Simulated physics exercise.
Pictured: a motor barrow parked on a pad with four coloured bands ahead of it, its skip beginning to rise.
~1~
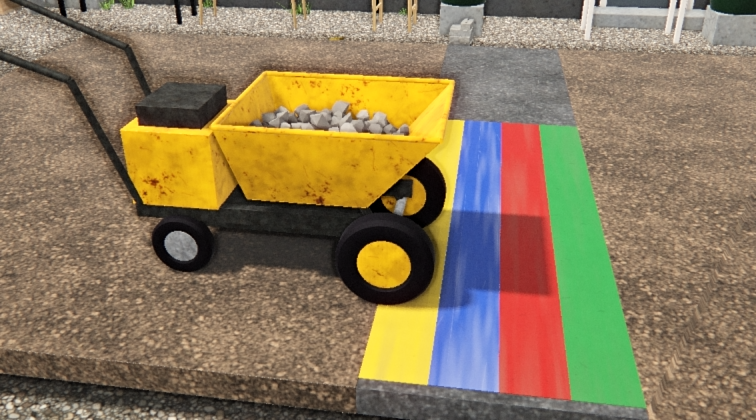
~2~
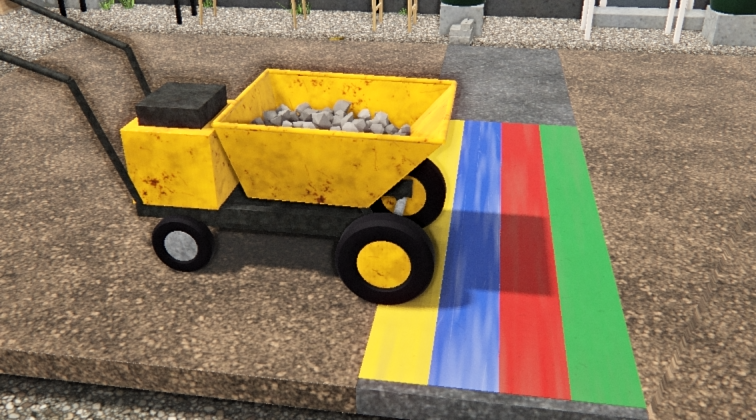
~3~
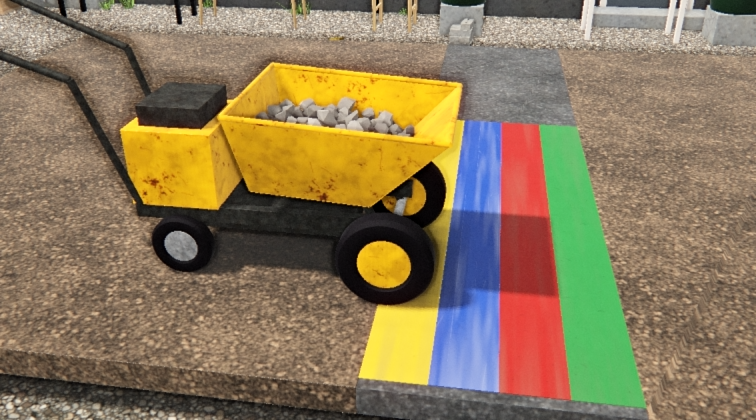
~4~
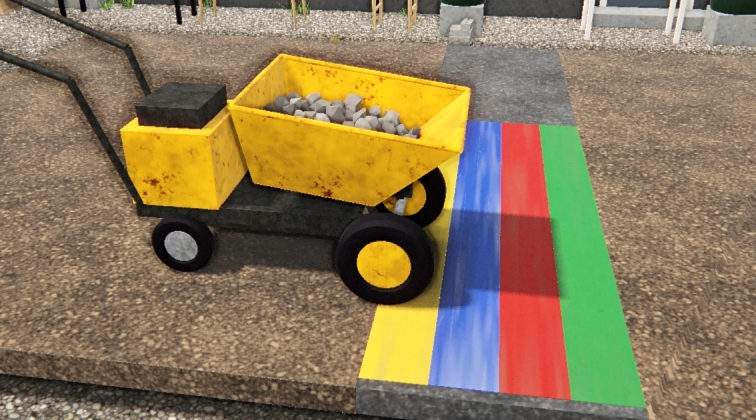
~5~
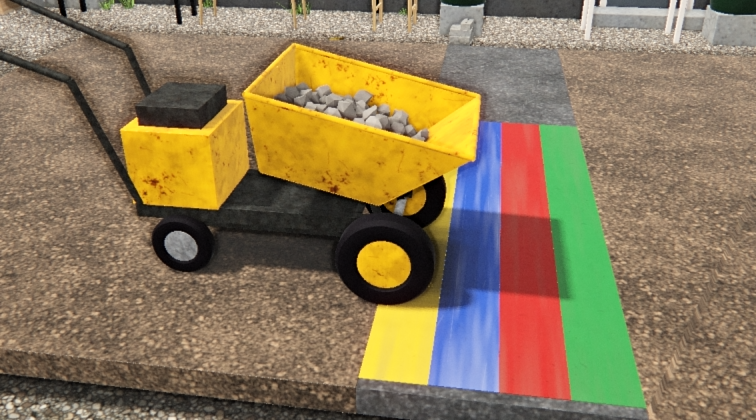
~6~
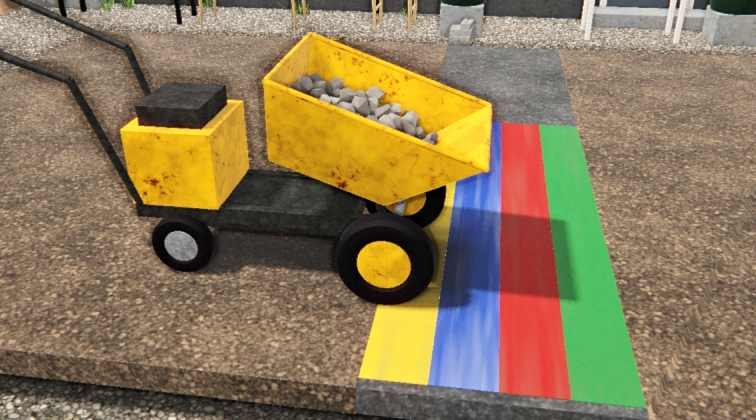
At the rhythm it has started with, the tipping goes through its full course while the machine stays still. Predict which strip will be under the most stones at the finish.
I would say the green one.
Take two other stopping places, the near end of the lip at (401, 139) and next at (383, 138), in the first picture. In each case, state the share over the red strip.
Trial 1 around 40 %, trial 2 around 40 %.
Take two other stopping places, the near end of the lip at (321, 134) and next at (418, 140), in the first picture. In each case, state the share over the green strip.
Okay, so the first one ends at 0 % and the second at 30 %.
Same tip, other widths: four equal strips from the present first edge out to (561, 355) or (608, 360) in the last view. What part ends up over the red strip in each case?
About 0 per cent first, then about 10 per cent.
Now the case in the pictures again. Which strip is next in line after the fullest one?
Ranked second: Red.
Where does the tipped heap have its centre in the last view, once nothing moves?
Once nothing moves, the middle sits near (585, 274).
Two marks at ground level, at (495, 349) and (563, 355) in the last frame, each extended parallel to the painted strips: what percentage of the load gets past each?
In order: 80 percent, then 60 percent.
Shortly afterwards, skip tipped steeply; the whole lot in the skip.
Next, skip tipped right over; near two thirds in the skip; a little over the red strip; near a quarter over the green strip; only a few off the paint.
Some moments later, skip tipped right over; near a quarter in the skip; near a quarter over the red strip; near a third over the green strip; near a quarter off the paint.
In the end, skip tipped right over; near a quarter in the skip; none at all over the yellow strip; none at all over the blue strip; near a quarter over the red strip; near a third over the green strip; near a quarter off the paint.
